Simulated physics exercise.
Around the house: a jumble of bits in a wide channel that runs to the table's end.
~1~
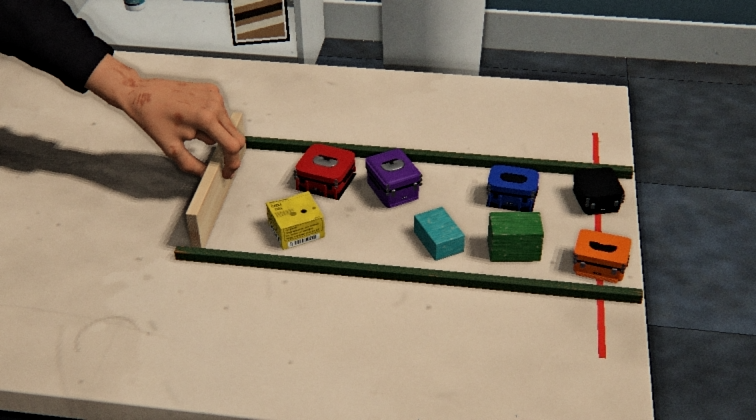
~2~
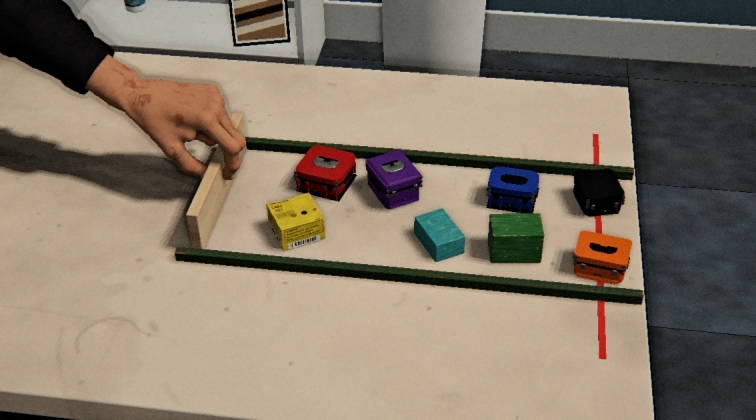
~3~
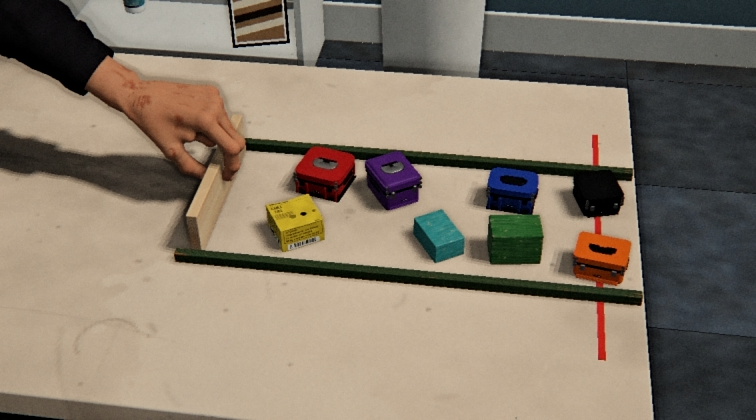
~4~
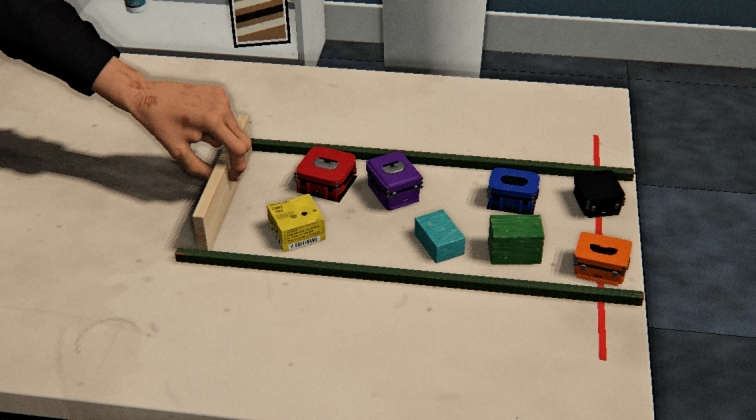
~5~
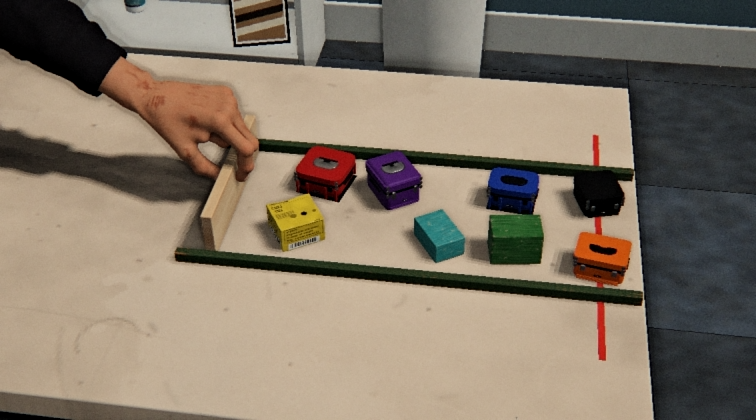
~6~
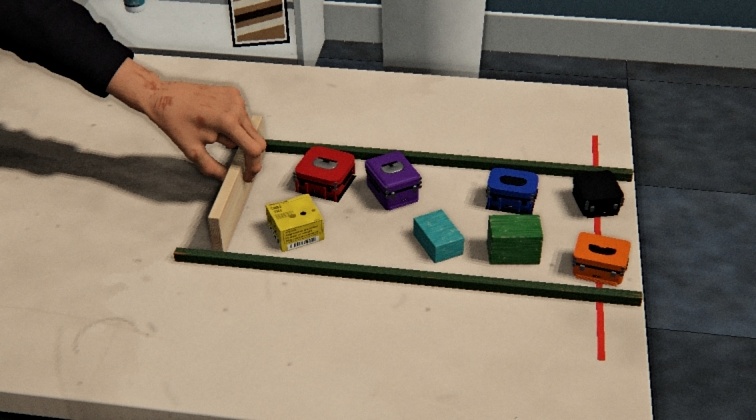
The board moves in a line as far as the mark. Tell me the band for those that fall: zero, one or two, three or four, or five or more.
The number that fall off is five or more.
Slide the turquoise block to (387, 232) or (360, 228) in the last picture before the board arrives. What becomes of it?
In turn it is lost; falls.
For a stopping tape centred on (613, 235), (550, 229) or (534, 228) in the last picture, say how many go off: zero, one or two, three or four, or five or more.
The falls would be 5 or more; 3 or 4; three to four.
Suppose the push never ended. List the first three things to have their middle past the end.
They are the black case, the orange case, the blue case.
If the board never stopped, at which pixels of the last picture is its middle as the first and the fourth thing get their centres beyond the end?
About (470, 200), then (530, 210).
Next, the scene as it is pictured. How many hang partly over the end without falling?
That would be 2.
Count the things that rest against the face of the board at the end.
It touches 2.
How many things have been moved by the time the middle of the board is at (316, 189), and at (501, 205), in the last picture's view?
3 and 8.
Early on, none off yet; orange case at rest near (601, 260); black case at rest near (597, 195); green block at rest near (515, 240).
A while later, none off yet; orange case travelled about its own width near (641, 262); black case travelled about its own width near (647, 202); green block travelled about its own width near (589, 250).
Finally, the number that fall off is five or more; lost, purple case, turquoise block, blue case, green block, black case and orange case.
